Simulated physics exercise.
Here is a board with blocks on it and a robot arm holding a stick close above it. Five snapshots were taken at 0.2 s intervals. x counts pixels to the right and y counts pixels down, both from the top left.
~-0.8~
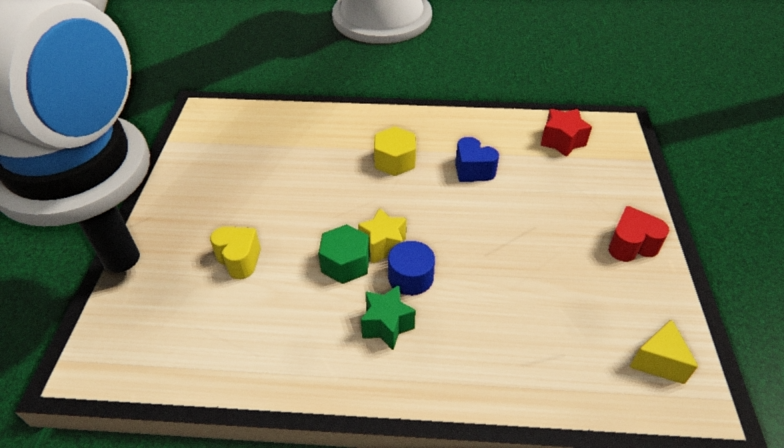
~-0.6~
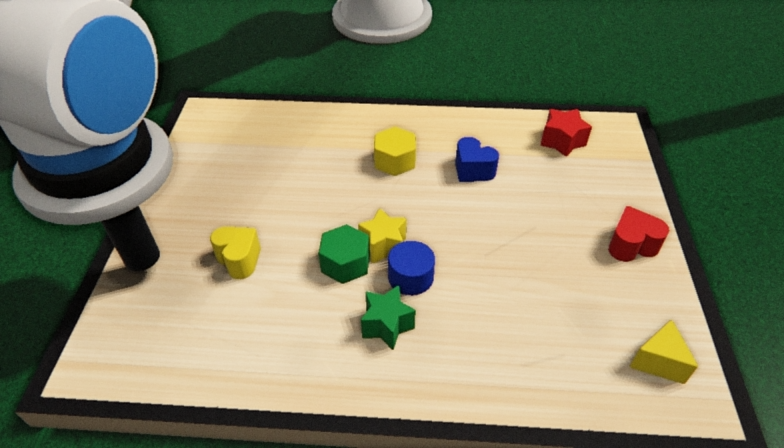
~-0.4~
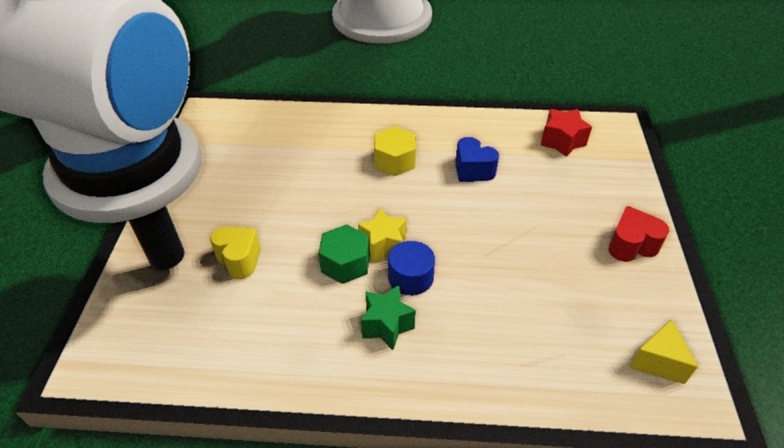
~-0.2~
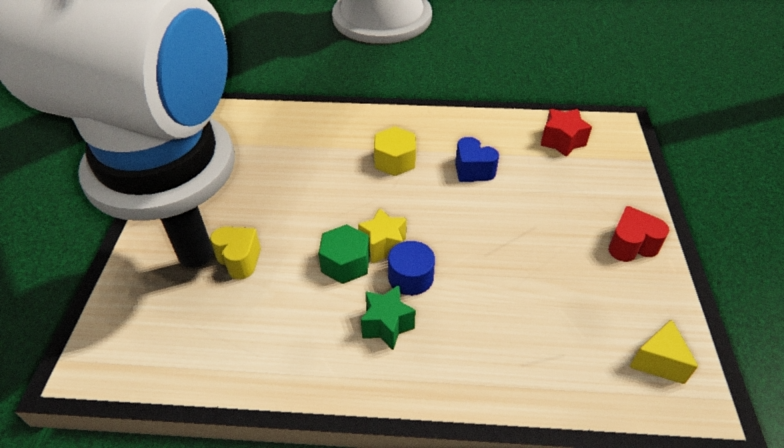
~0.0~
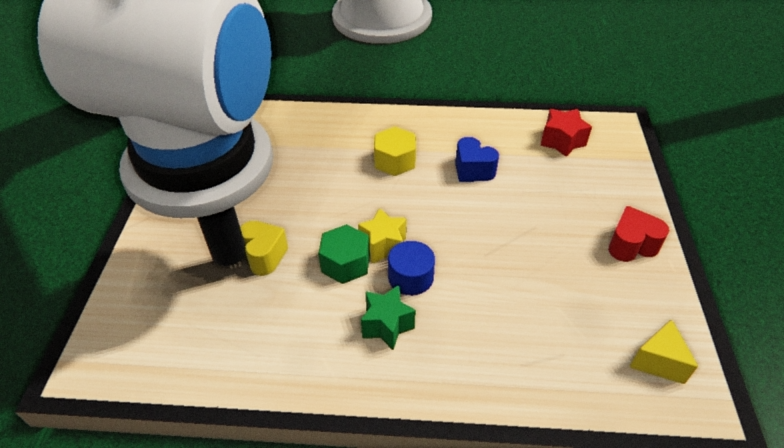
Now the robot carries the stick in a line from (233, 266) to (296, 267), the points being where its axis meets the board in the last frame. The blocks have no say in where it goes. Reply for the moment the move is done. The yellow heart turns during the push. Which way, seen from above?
It goes round opposite to clock hands.
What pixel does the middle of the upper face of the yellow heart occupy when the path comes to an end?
At (315, 228).
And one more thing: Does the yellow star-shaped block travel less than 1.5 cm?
Yes, that is what happens.
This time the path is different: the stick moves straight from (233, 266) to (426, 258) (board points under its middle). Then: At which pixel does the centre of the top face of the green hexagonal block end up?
By then it is at (468, 249).
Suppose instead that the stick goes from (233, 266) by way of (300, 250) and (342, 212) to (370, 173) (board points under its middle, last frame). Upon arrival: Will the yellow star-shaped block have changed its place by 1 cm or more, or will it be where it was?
The yellow star-shaped block will not stay where it is.
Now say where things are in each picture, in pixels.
In the first picture, tip of the stick (122, 259), middles of tops, yellow heart (233, 240), green hexagonal block (344, 243), yellow star-shaped block (383, 226).
In the second picture, stick (143, 258), nothing pushed.
In the third picture, stick (167, 257), nothing pushed.
In the fourth picture, stick (196, 255), nothing pushed.
In the fifth picture, stick (229, 253), yellow heart (260, 236), green hexagonal block (344, 243), yellow star-shaped block (383, 226).
On the path given first. Halfway along, stick (263, 253); yellow heart (291, 232).
At the end, stick (293, 254); yellow heart (315, 228), turned 25° anticlockwise; green hexagonal block (357, 243), turned 15° clockwise; yellow star-shaped block (394, 224).
